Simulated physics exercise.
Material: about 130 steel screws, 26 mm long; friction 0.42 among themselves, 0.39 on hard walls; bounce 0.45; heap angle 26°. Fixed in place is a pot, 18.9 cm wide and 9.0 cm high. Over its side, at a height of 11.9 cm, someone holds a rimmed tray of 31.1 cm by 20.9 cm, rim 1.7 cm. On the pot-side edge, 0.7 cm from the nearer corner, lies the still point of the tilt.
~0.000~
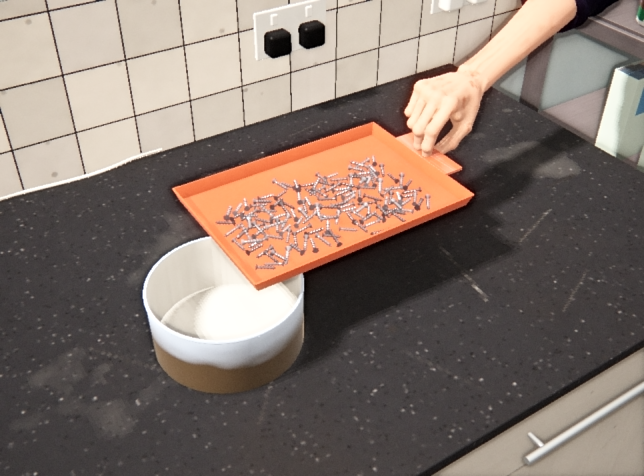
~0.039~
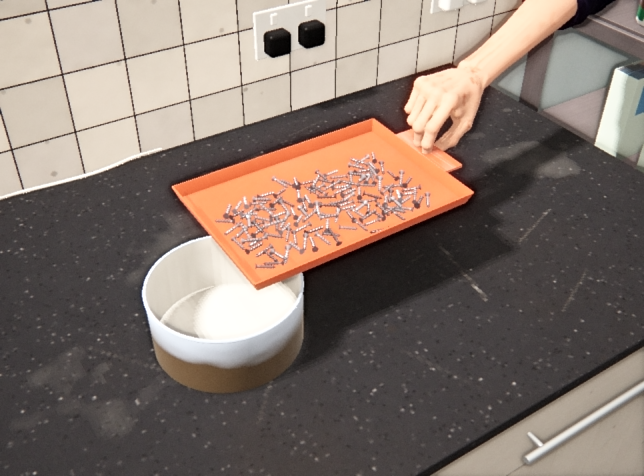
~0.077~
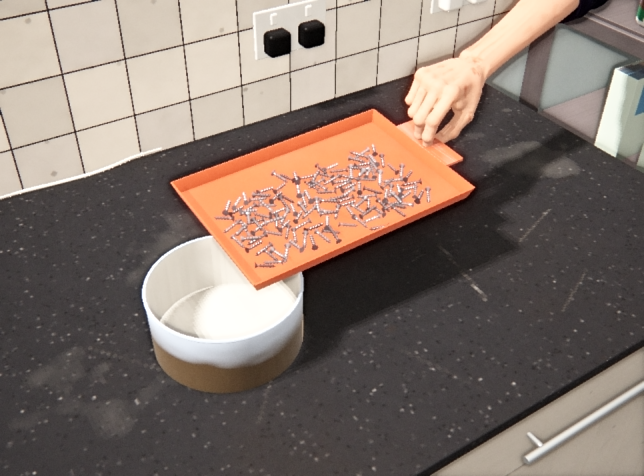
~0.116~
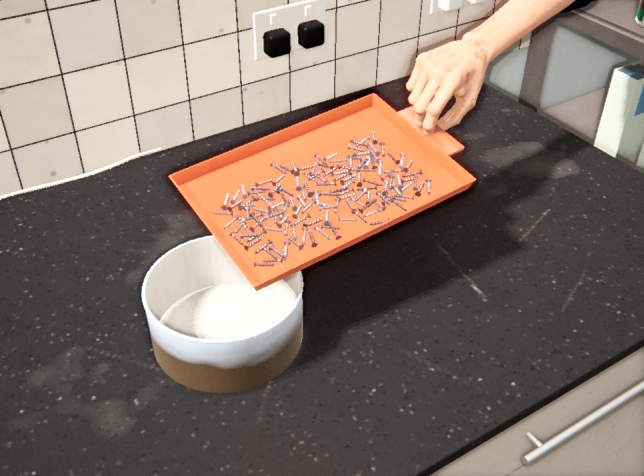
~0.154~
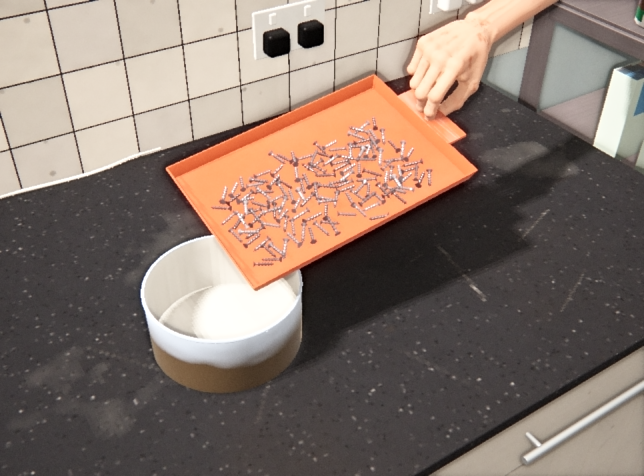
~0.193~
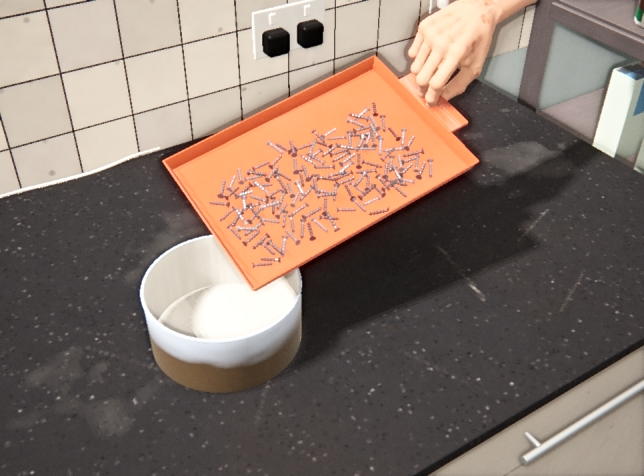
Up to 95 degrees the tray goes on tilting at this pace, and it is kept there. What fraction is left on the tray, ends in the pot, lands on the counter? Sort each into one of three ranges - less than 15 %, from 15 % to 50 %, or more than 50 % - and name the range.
Ranges: Tray: Less than 15 %; pot: From 15 % to 50 %; counter: More than 50 %.
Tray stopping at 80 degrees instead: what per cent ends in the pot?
Around 20 %, I reckon.
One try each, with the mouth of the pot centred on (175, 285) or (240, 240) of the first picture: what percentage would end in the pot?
Close to 0 in a hundred, then close to 0 in a hundred.
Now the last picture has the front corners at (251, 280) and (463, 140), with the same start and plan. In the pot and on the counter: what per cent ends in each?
The pot gets 75 and the counter 25.
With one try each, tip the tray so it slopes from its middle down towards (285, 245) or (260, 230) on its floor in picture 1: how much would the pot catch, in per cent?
Roughly 55 per cent on the first try and 85 per cent on the second.
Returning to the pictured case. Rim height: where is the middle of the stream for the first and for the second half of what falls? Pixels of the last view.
Earlier half close to (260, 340), later half at (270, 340) in pixels.
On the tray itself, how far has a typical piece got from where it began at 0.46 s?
About 5 cm.
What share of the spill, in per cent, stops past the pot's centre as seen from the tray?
Around 90 in a hundred.
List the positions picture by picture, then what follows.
Tray tilt 0 degrees, front corners at (257, 279) and (467, 194); middle of the pieces at (331, 207); pot at (224, 284), in the first picture.
Tray tilt 1 degrees, front corners at (257, 279) and (467, 192); middle of the pieces at (330, 205), in the second picture.
Tray tilt 4 degrees, front corners at (256, 280) and (468, 186), lowest corner left front; middle of the pieces at (330, 201), in the third picture.
Tray tilt 8 degrees, front corners at (256, 281) and (469, 178), lowest corner left front; middle of the pieces at (330, 194), in the fourth picture.
Tray tilt 13 degrees, front corners at (255, 282) and (470, 169), lowest corner left front; middle of the pieces at (329, 186), in the fifth picture.
Tray tilt 19 degrees, front corners at (254, 283) and (472, 160), lowest corner left front; middle of the pieces at (328, 179); pot at (222, 283). Its pace works out near 145 degrees a second, in the sixth picture.
Then, at 0.46 s, tilt 57 degrees; the tray holds 100 %, the pot 0 %.
After 0.64 s, tilt 83 degrees; the tray holds 50 %, the pot 5 %.
After 0.93 s, tilt 95 degrees; the tray holds 0 %, the pot 25 %.
By 2.0 s all is still; tray 0 %, pot 25 %, counter 75 %.
